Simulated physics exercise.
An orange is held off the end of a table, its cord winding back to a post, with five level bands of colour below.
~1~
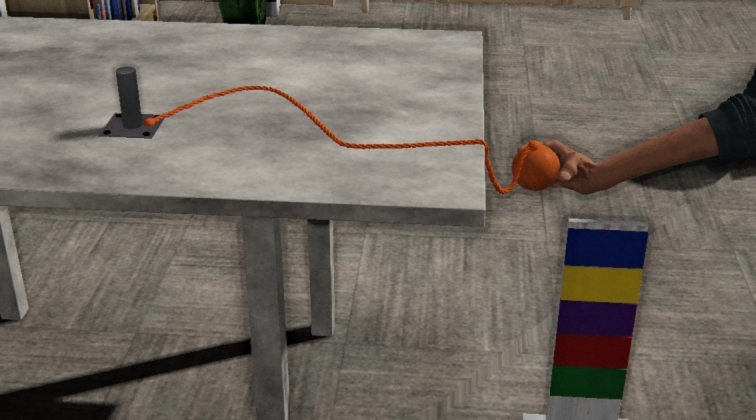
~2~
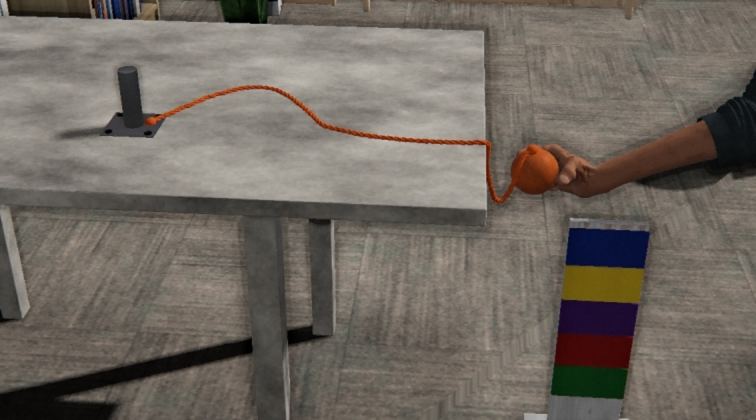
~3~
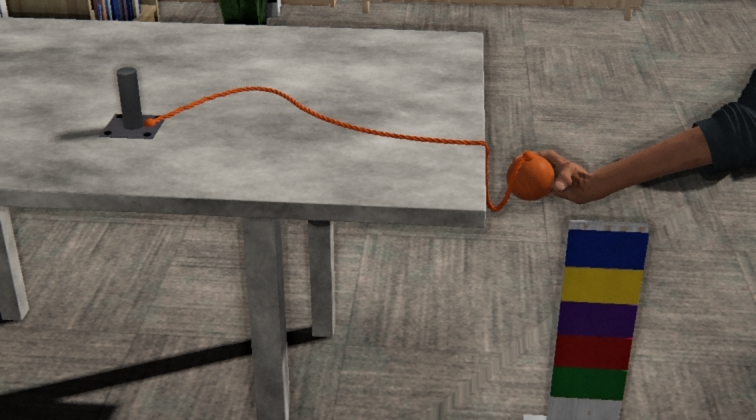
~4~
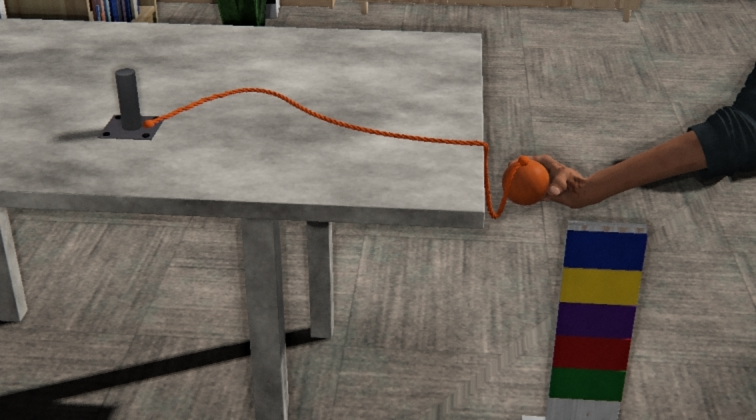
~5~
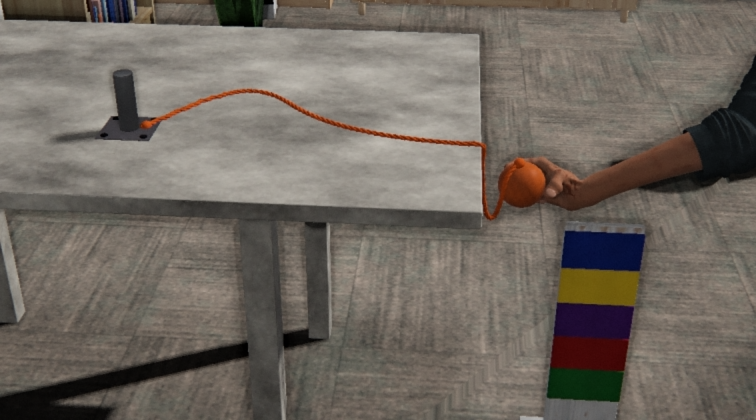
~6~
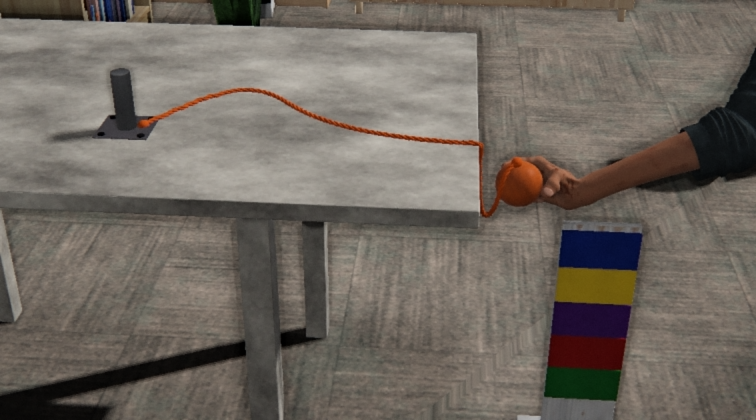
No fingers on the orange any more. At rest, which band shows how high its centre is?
The red band shows it.
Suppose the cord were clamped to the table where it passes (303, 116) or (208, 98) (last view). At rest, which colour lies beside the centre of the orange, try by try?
Going through them one at a time, the answers are yellow; purple.
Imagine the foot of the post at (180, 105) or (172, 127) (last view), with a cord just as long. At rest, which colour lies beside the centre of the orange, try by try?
First try: Green; second try: Green.
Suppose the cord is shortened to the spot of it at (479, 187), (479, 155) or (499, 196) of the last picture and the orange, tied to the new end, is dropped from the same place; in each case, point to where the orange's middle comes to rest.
Case by case: (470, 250), (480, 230) and (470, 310).
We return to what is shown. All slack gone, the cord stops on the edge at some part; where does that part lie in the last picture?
It's the piece you see at (394, 136).
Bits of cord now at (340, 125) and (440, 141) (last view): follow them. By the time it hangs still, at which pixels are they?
First: (418, 121). Second: (477, 162).
Soon after, orange near (498, 340); level with red.
Then, orange near (439, 333); level with red.
Further on, orange near (473, 339); level with red.
At rest, orange near (466, 340); level with red. Its middle rests at the red band.
